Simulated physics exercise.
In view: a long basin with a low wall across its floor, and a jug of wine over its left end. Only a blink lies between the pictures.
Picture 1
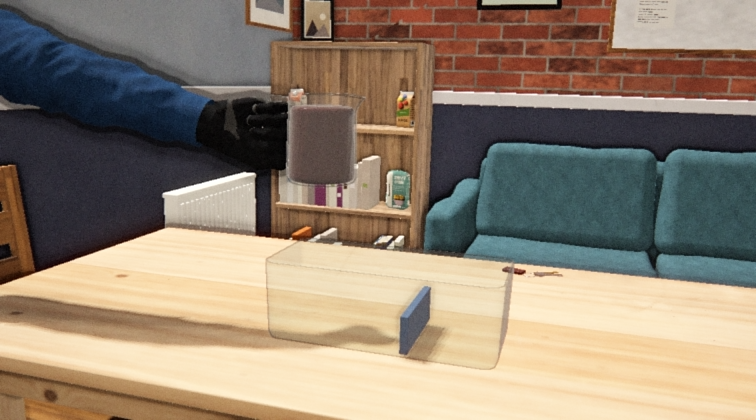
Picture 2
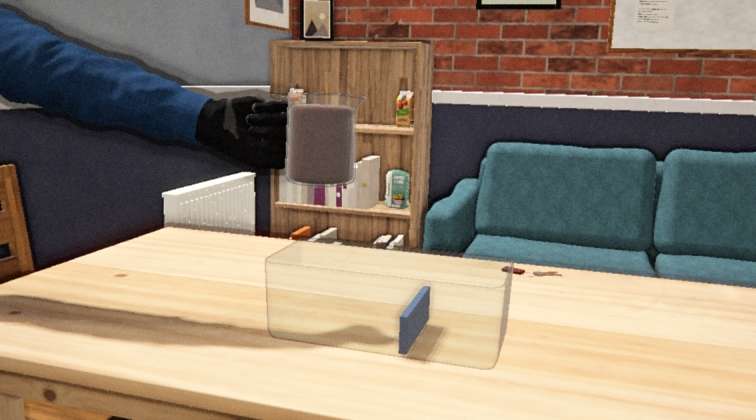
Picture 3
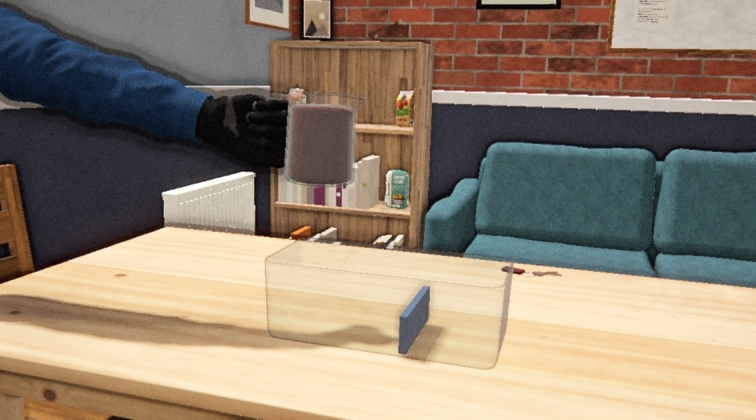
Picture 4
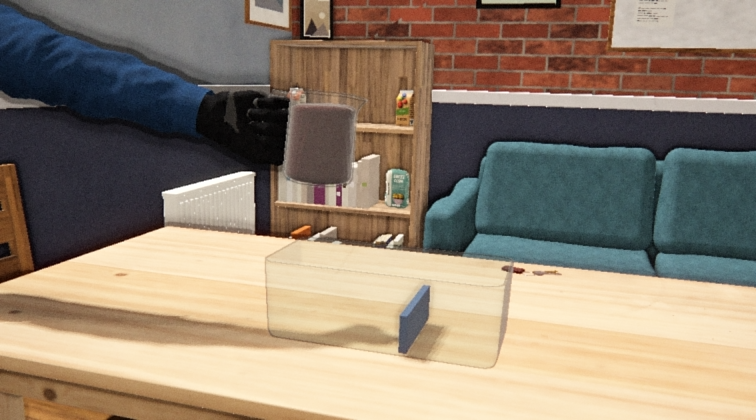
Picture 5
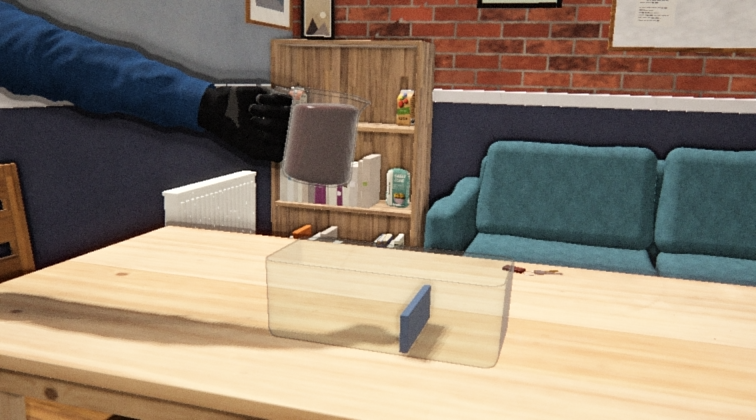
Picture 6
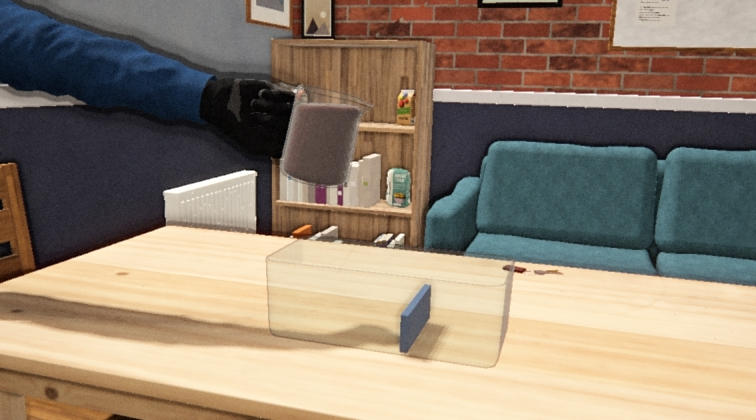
A gloved hand holding a jug of wine above a clear basin with a low blue wall, slowly tilting it slightly rightward.
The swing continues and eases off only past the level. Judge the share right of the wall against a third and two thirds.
In the end between a third and two thirds is right of the wall.
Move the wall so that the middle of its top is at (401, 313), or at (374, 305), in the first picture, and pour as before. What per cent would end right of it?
About 75 and 95 per cent.
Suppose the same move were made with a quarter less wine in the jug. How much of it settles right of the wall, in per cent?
It comes to 25 per cent or so.
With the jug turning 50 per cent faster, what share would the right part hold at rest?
Some 35 per cent.
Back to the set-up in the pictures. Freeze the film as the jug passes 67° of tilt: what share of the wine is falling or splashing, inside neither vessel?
About 15 per cent.
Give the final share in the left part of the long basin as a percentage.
Near 50 %.
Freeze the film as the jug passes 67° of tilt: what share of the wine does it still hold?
Some 80 per cent.
A moment on, the jug is tipped part way and 82 per cent is still to pour, 1 is left of the wall and 4 right of it.
Next, the jug is tipped right over and 25 per cent is still to pour, 12 is left of the wall and 41 right of it.
Then the jug is tipped right over and 0 per cent is still to pour, 47 is left of the wall and 49 right of it.
Later the jug is tipped right over and 0 per cent is still to pour, 48 is left of the wall and 49 right of it.
In the end 48 per cent lies left of the wall, 50 right of it and 2 outside.
